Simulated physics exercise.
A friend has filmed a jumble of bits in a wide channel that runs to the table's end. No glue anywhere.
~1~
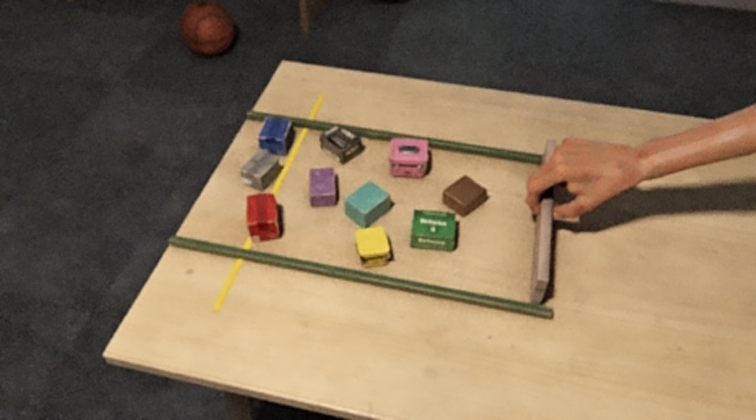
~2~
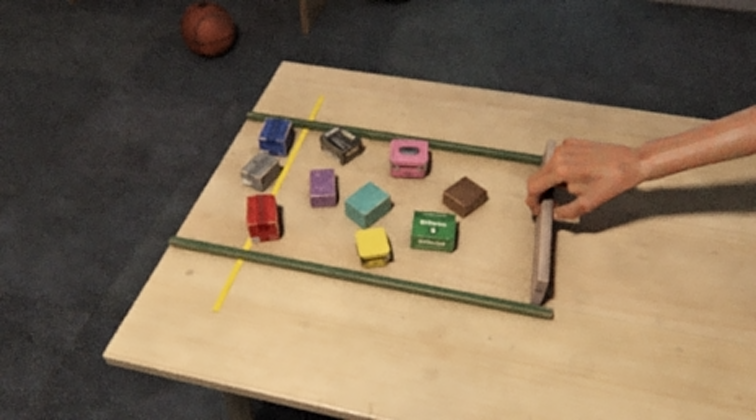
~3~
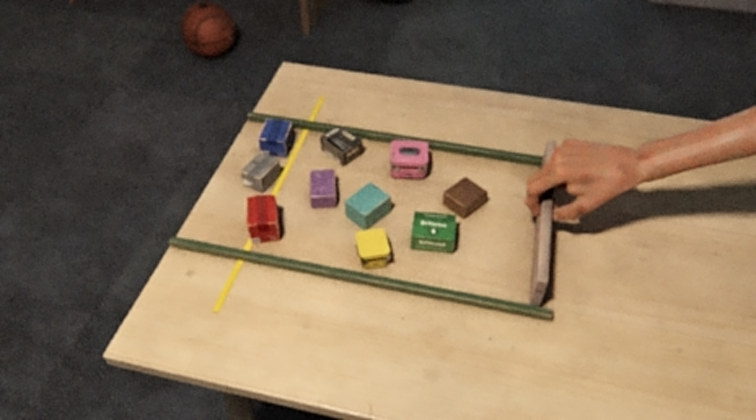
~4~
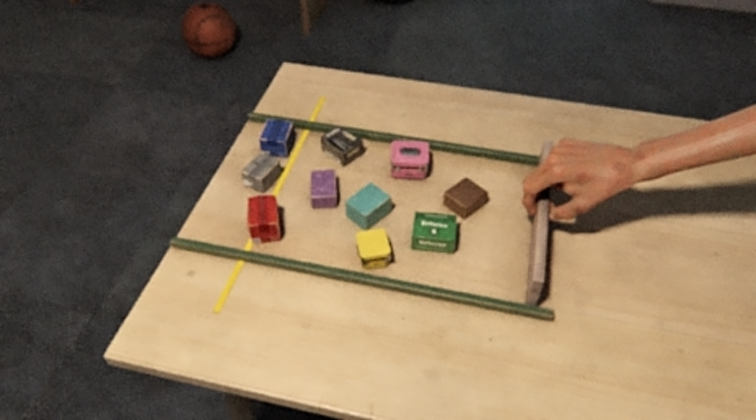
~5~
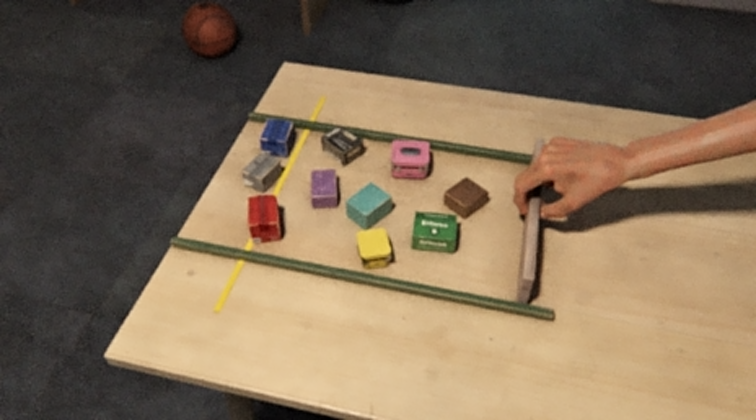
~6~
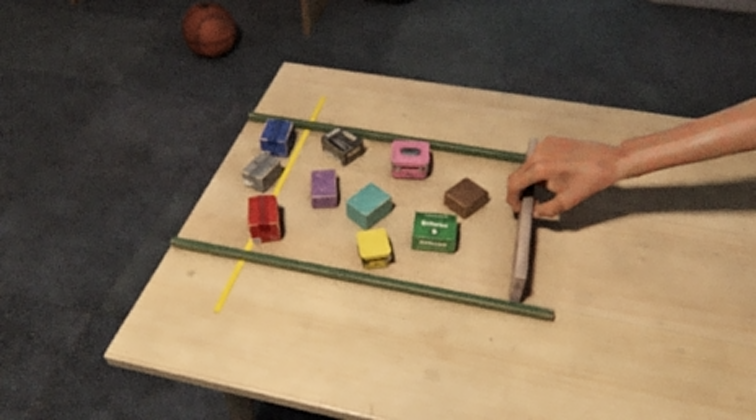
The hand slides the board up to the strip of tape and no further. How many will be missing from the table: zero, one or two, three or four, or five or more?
In the end the number that fall off is one or two.
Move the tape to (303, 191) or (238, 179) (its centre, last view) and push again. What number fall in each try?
Try by try, 0 and 6.
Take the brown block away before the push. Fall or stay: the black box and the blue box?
The black box stays on; the blue box drops off.
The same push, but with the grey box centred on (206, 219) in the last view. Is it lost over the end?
The grey box comes down.
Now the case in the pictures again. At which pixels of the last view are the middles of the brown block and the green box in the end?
Near (269, 170) and (243, 207).
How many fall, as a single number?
Exactly 2.
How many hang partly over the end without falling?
That would be 2.
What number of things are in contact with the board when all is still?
In contact: 4.
Soon after, none off yet; blue box at rest near (278, 138); grey box at rest near (262, 173); red box at rest near (264, 219).
After that, none off yet; blue box moving near (275, 138); grey box displaced a little near (256, 168); red box at rest near (264, 219).
In the end, the number that fall off is one or two; gone, grey box and blue box.
